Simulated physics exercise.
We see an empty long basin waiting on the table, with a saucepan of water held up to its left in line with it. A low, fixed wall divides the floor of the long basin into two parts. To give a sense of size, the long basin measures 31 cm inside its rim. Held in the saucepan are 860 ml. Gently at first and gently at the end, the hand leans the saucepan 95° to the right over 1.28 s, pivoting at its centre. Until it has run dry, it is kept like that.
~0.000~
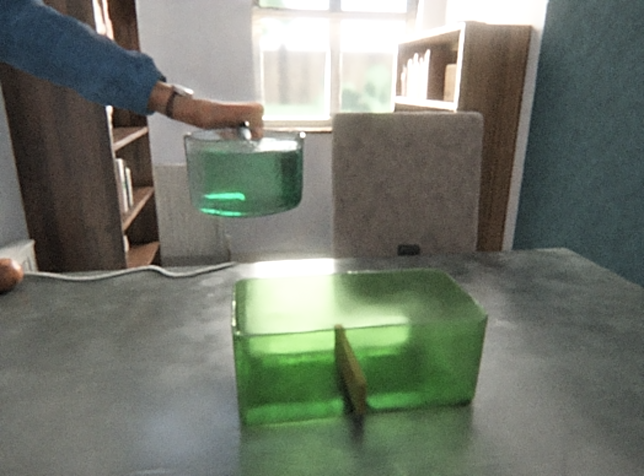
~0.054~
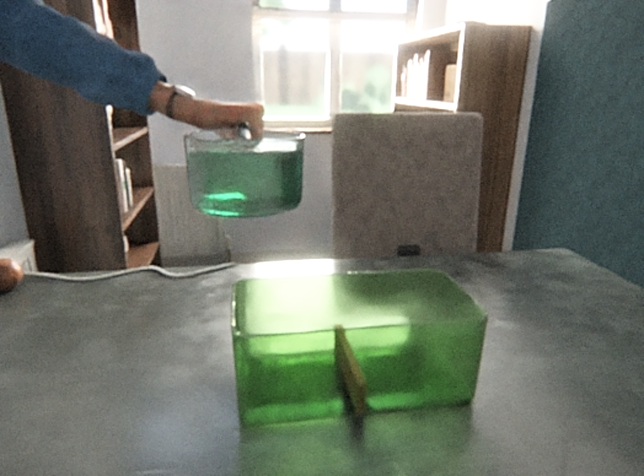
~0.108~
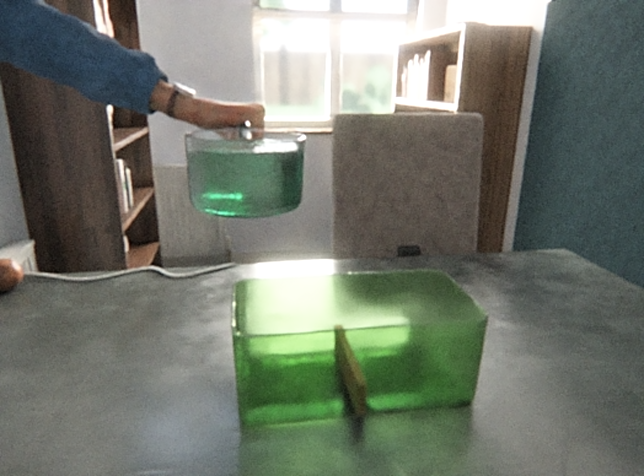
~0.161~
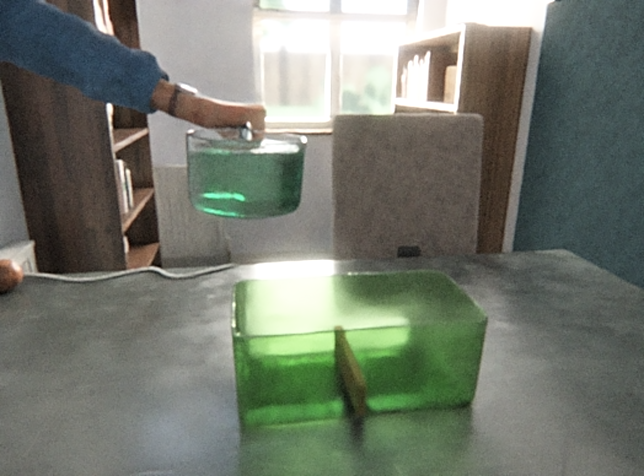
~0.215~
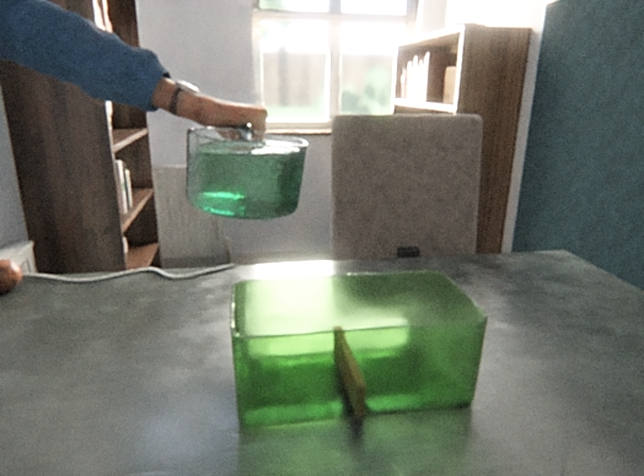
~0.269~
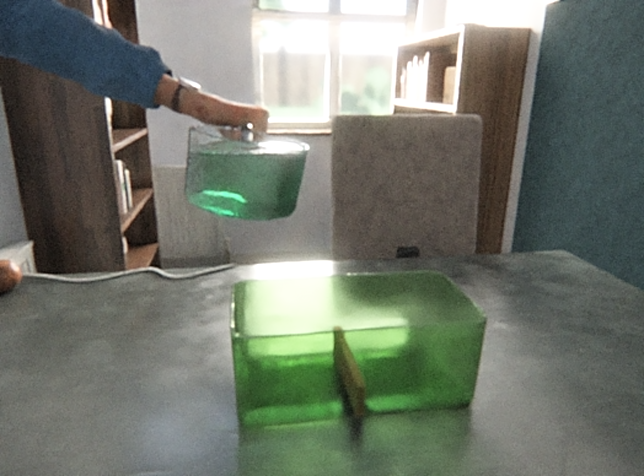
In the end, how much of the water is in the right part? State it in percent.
Roughly 73 percent is in the right part.
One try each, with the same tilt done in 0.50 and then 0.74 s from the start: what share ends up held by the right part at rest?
Try 1: 75 %; try 2: 75 %.
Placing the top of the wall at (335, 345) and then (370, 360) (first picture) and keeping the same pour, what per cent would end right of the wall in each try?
Respectively 90 and 45 %.
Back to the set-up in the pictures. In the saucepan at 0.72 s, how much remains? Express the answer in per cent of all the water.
Close to 68 percent of the liquid remains at that time.
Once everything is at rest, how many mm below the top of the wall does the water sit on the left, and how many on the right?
Left side: Around 34 mm. Right side: Around 18 mm.
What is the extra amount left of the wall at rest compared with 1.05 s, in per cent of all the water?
It comes to some 22 per cent.
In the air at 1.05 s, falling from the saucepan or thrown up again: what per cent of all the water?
Estimated airborne part: Roughly 18 per cent.
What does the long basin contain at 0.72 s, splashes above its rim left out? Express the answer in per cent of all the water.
Near 7 in a hundred.
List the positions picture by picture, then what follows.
Tilt 0°; pouring edge (302, 136); surface from (189, 146) to (300, 145); the long basin's rim runs from (233, 306) to (464, 291); the wall's top is at (349, 351), in the first picture.
Tilt 0°; pouring edge (303, 137); surface from (189, 146) to (300, 146), in the second picture.
Tilt 2°; pouring edge (304, 139); surface from (190, 146) to (301, 147), in the third picture.
Tilt 4°; pouring edge (305, 141); surface from (190, 147) to (302, 147), in the fourth picture.
Tilt 6°; pouring edge (305, 145); surface from (191, 147) to (302, 148), in the fifth picture.
Tilt 10°; pouring edge (306, 149); surface from (191, 148) to (304, 148), in the sixth picture.
Then, 0.72 s in, the tilt is 57° and 69 per cent is still to pour, 2 is left of the wall and 5 right of it.
Then, 1.05 s in, the tilt is 88° and 20 per cent is still to pour, 4 is left of the wall and 58 right of it.
Then, 1.40 s in, the tilt is 95° and 4 per cent is still to pour, 20 is left of the wall and 73 right of it.
Then, 1.78 s in, the tilt is 95° and 1 per cent is still to pour, 25 is left of the wall and 73 right of it.
Finally, 26 per cent lies left of the wall, 73 right of it and 1 outside.
